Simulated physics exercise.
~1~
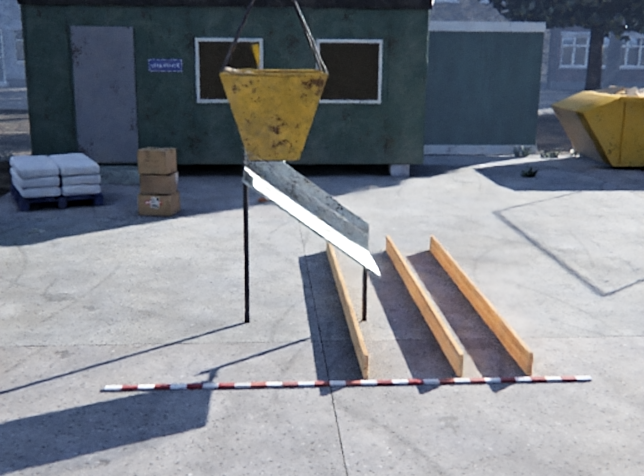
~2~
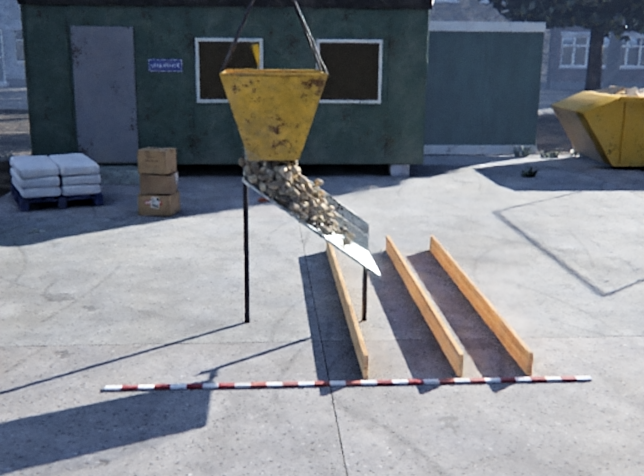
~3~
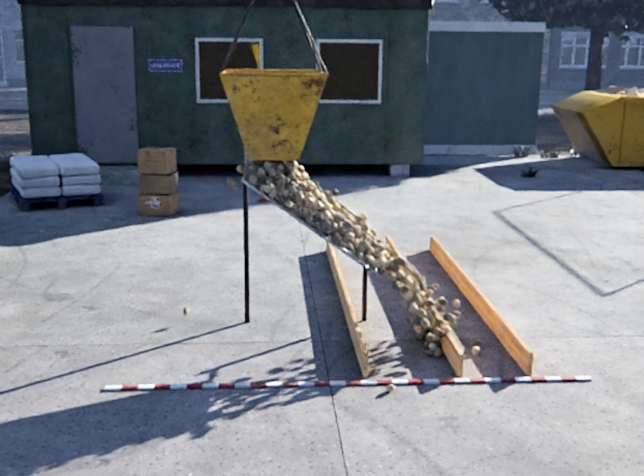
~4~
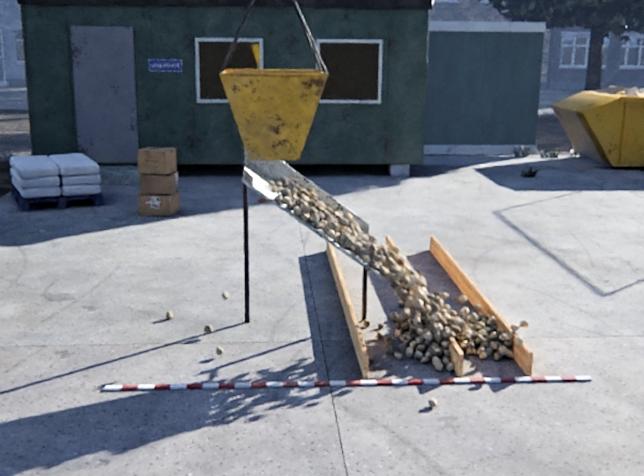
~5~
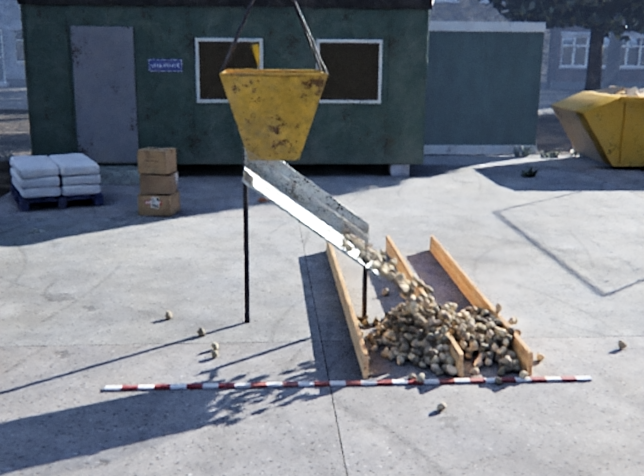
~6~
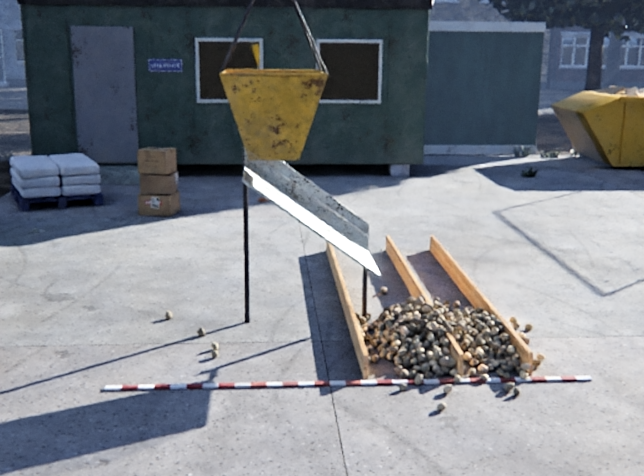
Concrete yard with a yellow hopper dropping round stones down a steel slide, the stones piling across two board-sided bays.
